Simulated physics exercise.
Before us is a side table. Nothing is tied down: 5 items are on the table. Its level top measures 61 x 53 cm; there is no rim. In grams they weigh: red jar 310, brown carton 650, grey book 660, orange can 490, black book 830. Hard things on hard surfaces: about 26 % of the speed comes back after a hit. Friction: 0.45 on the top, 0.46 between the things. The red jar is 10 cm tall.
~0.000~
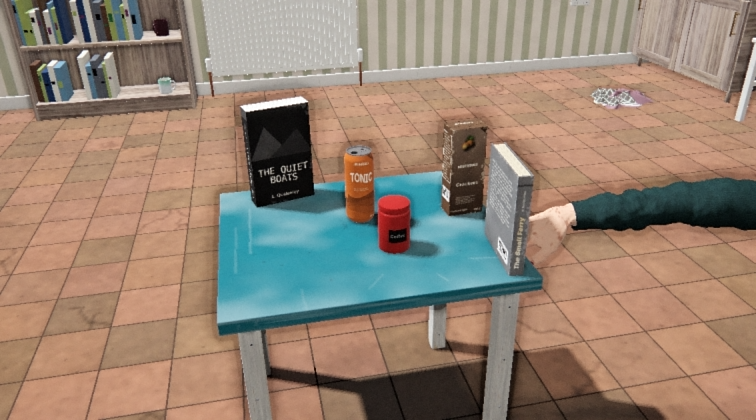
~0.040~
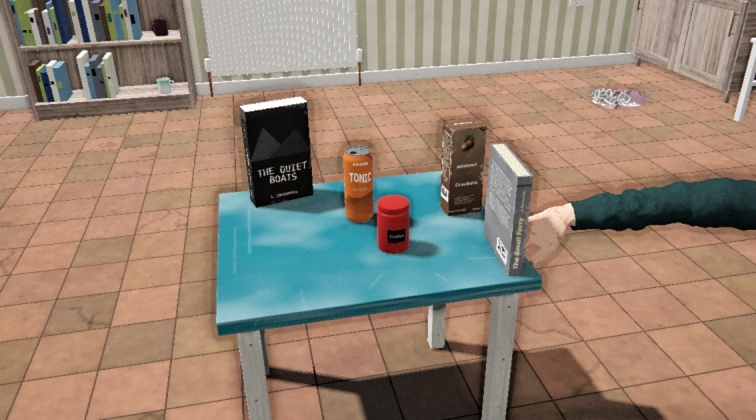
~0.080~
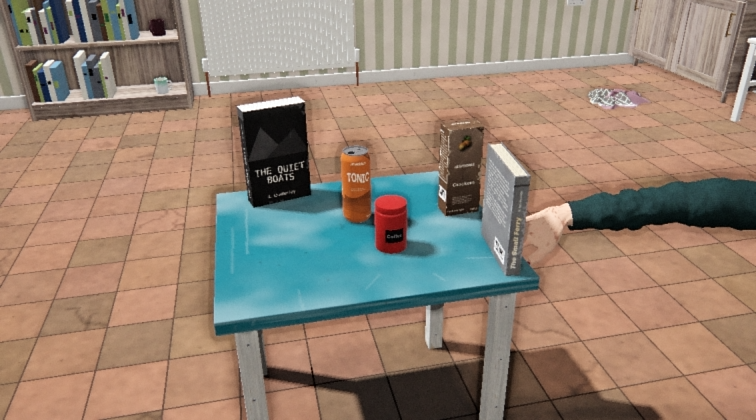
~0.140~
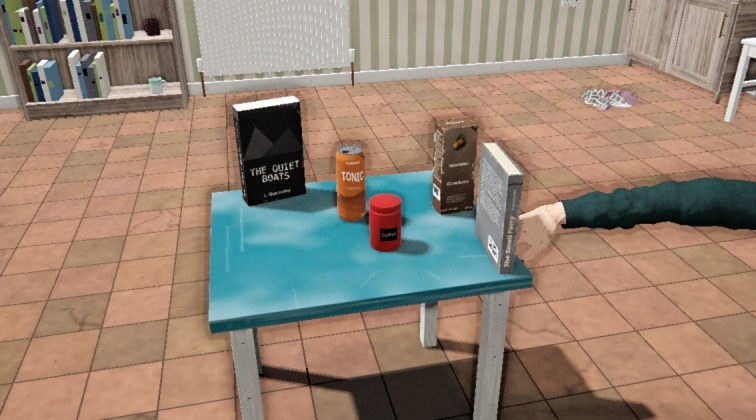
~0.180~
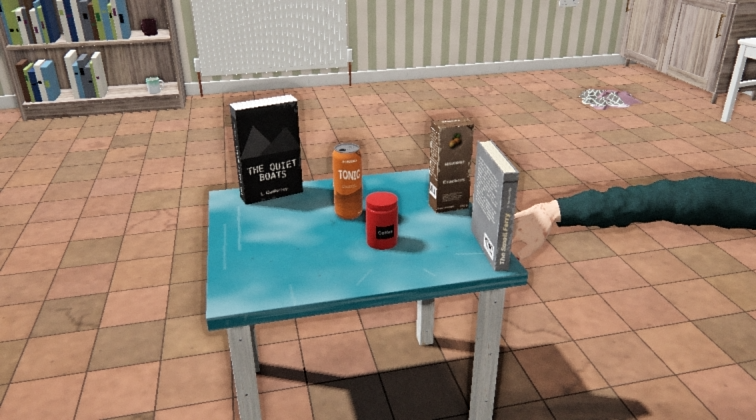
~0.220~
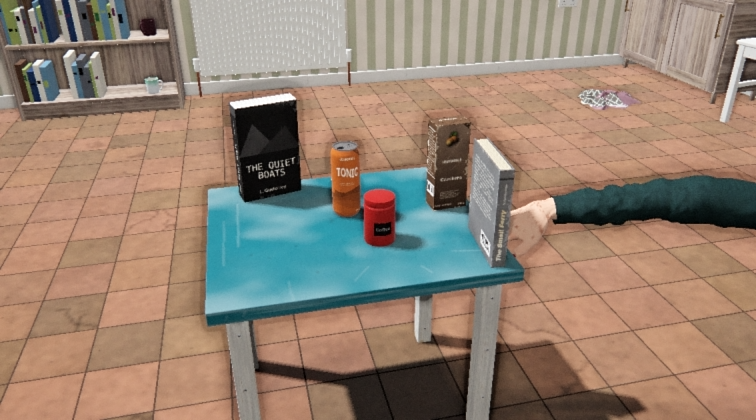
The clip shows a hand in a dark green sleeve against a grey book at the right of a blue-topped table, as the table, a black book, orange can, red jar and brown carton shift very slightly left, all staying upright.
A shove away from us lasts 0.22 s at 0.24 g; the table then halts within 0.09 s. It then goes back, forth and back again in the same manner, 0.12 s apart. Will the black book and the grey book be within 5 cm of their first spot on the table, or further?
The black book gets shifted; the grey book holds its spot.
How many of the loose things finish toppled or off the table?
In all, 3.
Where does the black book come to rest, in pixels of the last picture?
Around (268, 313).
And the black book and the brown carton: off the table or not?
The black book ends off the table; the brown carton is still on the table.
After 0.62 s, table shifted 6 cm; black book now off the table; brown carton 52° off upright.
After 0.82 s, brown carton on its side; orange can 13° off upright.
After 1.12 s, table shifted 5 cm; brown carton on its side; orange can 71° off upright; red jar moved 2 cm.
After 1.52 s, table shifted 4 cm; brown carton on its side; orange can on its side.
In the end (3.5 s), off the table, black book; toppled on the table, brown carton and orange can; the other 2 under 5 cm from the start. At the end, from the last picture's camera, black book near (269, 313), grey book near (495, 208).
